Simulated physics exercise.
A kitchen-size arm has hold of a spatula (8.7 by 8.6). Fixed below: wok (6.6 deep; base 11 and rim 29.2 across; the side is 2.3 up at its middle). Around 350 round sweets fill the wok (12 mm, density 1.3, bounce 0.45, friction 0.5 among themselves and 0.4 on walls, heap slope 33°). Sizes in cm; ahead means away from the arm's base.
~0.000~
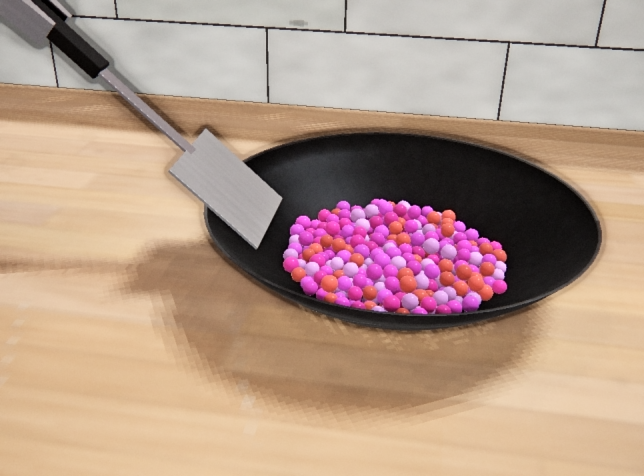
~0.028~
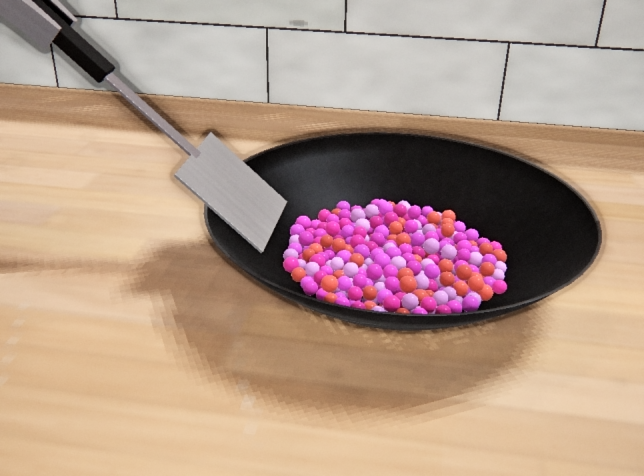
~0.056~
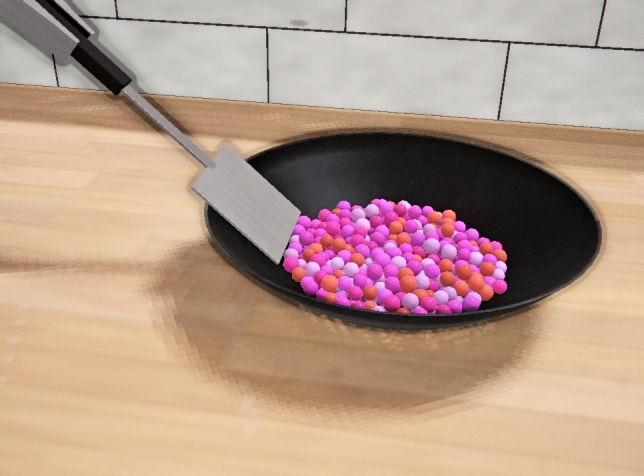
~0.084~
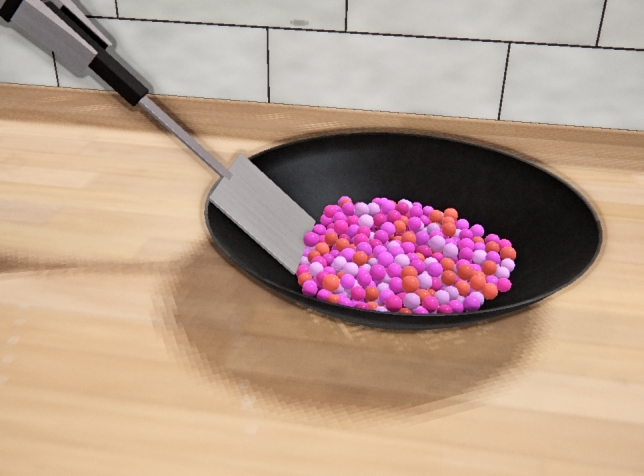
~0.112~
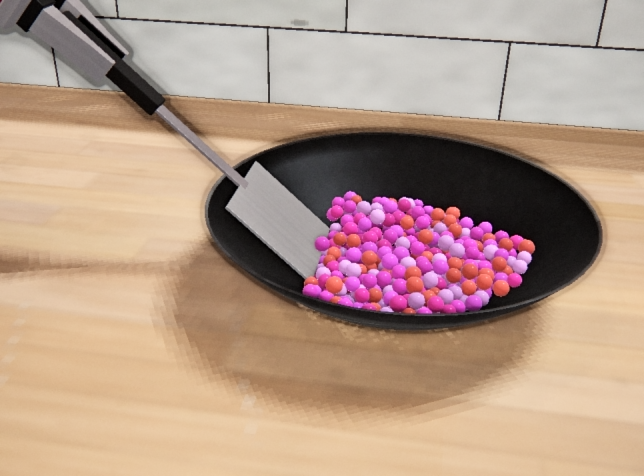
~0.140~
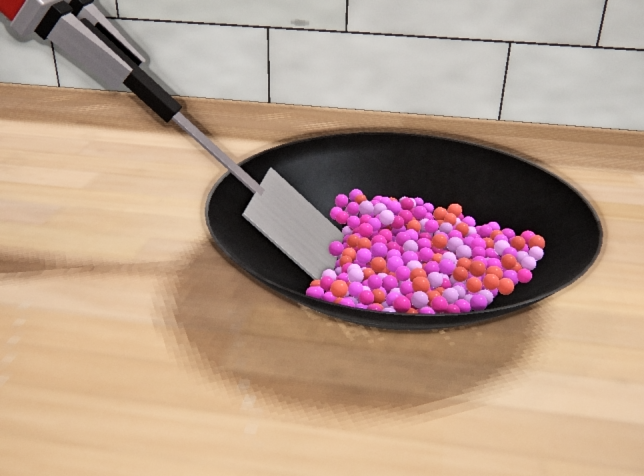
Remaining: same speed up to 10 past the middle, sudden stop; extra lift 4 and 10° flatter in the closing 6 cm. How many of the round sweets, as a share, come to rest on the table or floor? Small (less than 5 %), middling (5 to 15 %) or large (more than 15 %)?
A middling share, 5 to 15 %, ends on the table or floor.
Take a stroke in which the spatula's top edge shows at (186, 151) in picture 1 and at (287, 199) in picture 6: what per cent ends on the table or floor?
Some 20 per cent.
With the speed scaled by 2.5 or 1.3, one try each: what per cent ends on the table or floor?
Some 40 and 20 per cent.
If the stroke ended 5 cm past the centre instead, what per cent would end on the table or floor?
It would be near 0 per cent.
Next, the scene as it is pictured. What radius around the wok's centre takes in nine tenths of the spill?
Roughly 30 cm.
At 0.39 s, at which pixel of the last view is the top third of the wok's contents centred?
At about (504, 232).
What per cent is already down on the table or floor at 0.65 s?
Some 8 per cent.
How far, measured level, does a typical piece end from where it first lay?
About 4 cm.
After 0.26 s, sloping 42°, highest piece 6 above the table; 352 in the wok.
After 0.39 s, sloping 38°, highest piece 7 above the table; 352 in the wok.
After 0.65 s, sloping 32°, highest piece 9 above the table; 316 in the wok, 29 on the table or floor, 7 on the blade or in flight.
After 1.70 s, sloping 32°, highest piece 6 above the table; 315 in the wok, 37 on the table or floor.
In the end, 315 in the wok, 37 on the table or floor. That is 11 % on the table or floor.
